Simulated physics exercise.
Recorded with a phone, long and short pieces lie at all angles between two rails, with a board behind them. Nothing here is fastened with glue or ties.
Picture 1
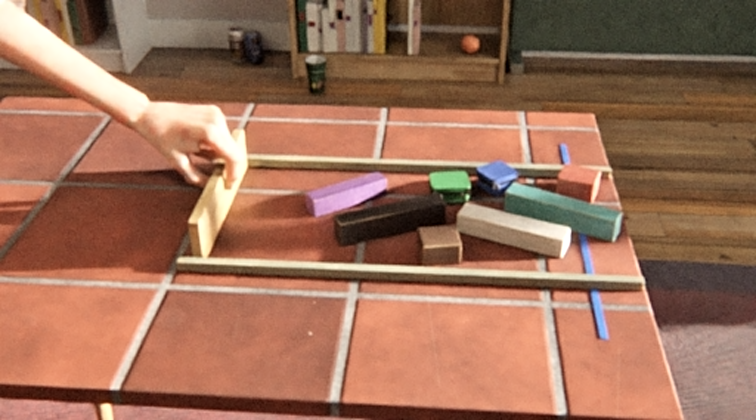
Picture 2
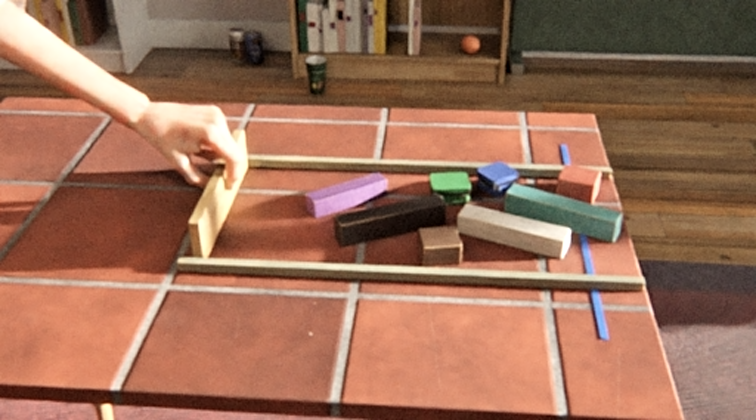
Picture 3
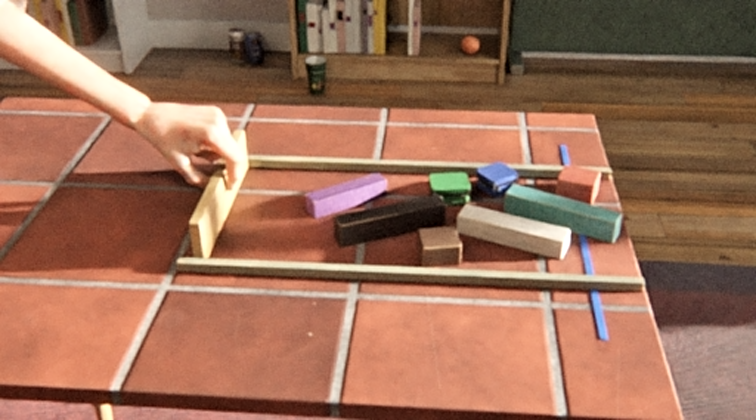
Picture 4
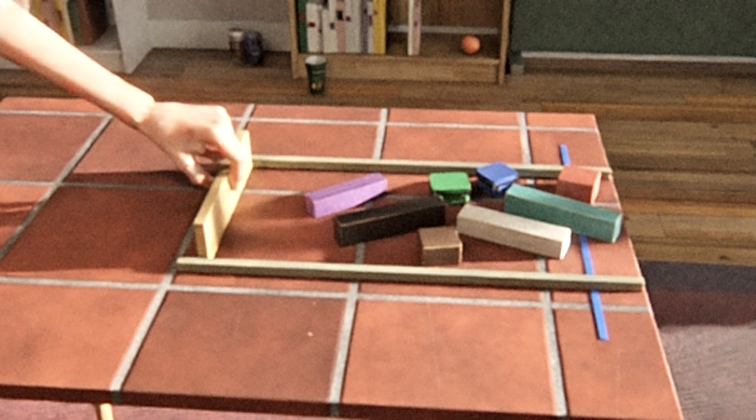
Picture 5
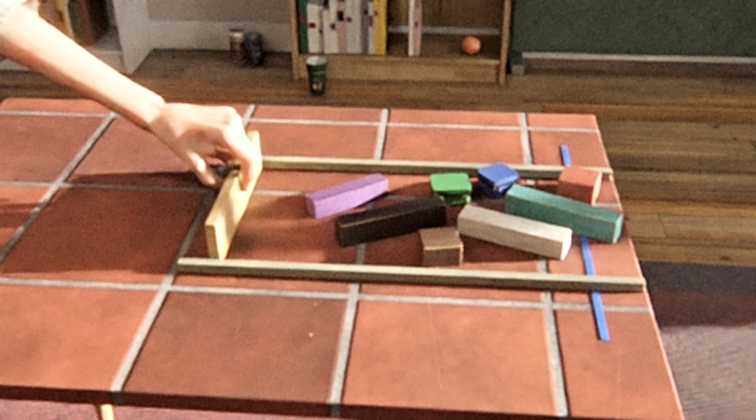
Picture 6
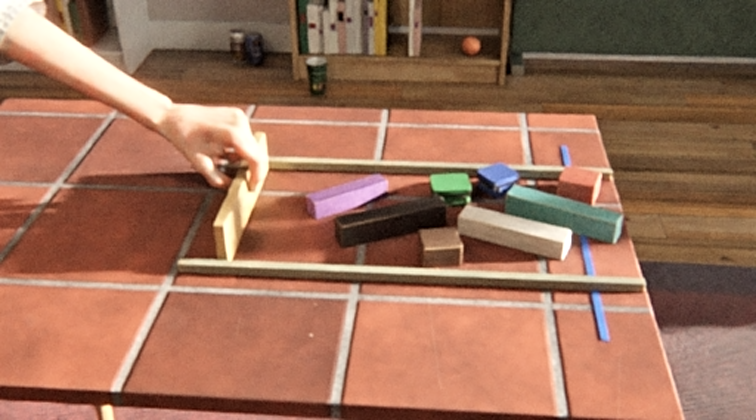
On a red tiled tabletop in a room with a bookshelf and wooden floor, a steady view looks down from the front. Between two pale rails lie purple, black, white and turquoise bars among green, blue, brown and red blocks, with a blue strip at the right. A hand at the left holds an upright wooden board still, then slides it slightly right, touching none of the pieces.
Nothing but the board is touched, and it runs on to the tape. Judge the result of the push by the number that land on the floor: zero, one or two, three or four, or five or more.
The table loses three or four pieces.
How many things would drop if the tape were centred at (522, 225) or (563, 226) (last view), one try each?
The counts: 1 and 4.
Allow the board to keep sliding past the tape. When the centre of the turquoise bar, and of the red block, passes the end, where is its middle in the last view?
For the turquoise bar, about (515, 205); for the red block, about (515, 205).
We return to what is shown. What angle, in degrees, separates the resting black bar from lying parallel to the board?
Near 35 degrees.
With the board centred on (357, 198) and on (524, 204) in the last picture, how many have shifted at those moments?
The first number is 2, the next one 8.
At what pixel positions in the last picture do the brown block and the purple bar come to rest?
For the brown block it's (615, 259), and for the purple bar it's (586, 198).
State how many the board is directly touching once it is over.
3 in contact.
Early on, none off yet; red block at rest near (579, 185); turquoise bar at rest near (562, 213); white bar at rest near (513, 232).
A while later, none off yet; red block at rest near (579, 185); turquoise bar moving near (570, 215); white bar travelled a little near (538, 236).
Further along, none off yet; red block leaning a little near (632, 195); turquoise bar travelled about its own width near (641, 233); white bar travelled about its own width near (621, 249).
Finally, the number that fall off is three or four; lost, blue case, white bar, turquoise bar and red block.
